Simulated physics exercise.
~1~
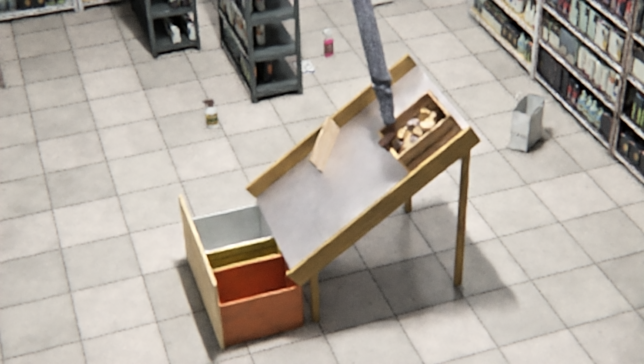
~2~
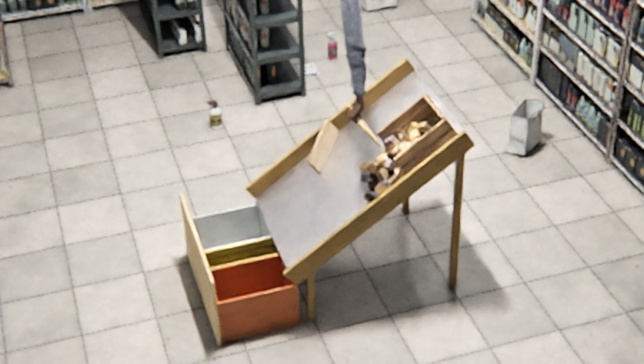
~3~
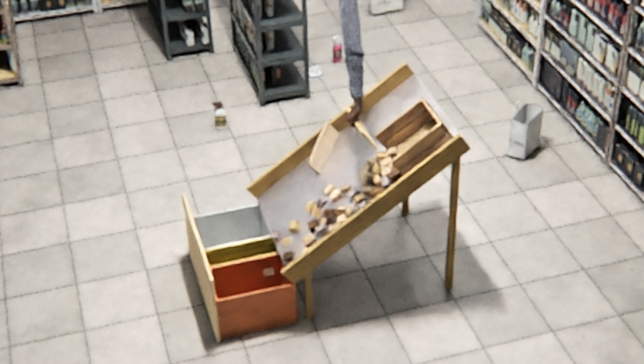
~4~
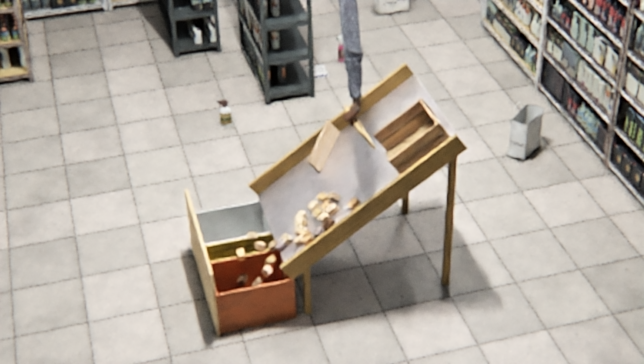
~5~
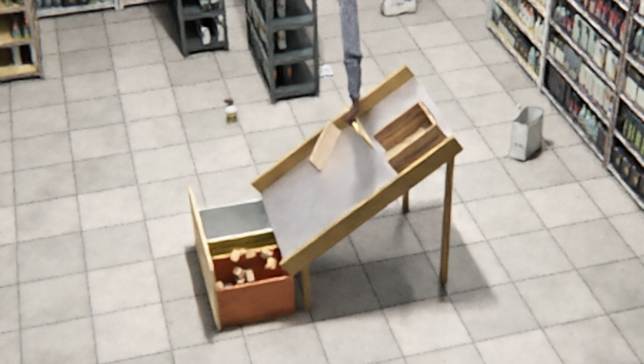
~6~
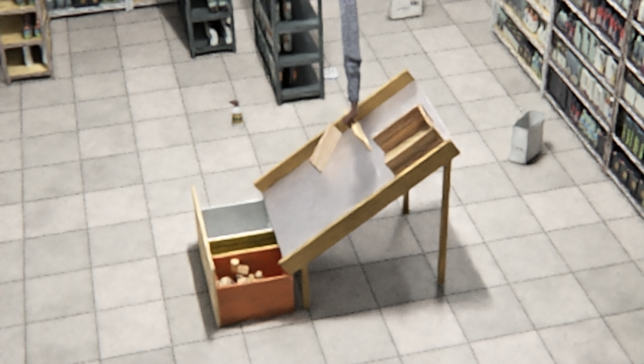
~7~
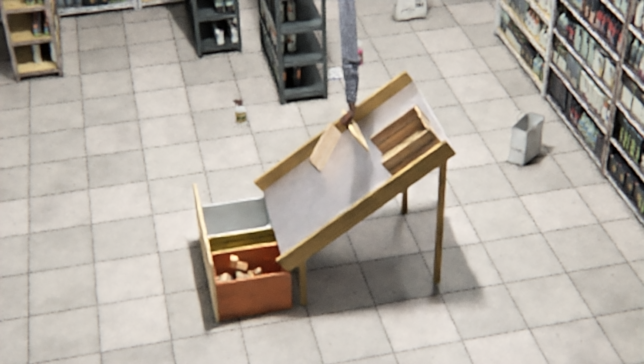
Small wooden blocks sit packed in a wooden pen at the upper right of a sloping grey table, seen from above in a tiled store aisle between stocked shelves. An orange tote, a narrow yellow bin and a white tote stand at its lower left, and an angled board crosses part of the slope. A grey arm draws the gate up and left, and the blocks spill out. They tumble down past the board in a loose stream and drop off the lower edge. Most end heaped in the orange tote, the nearest one, leaving the slope bare.
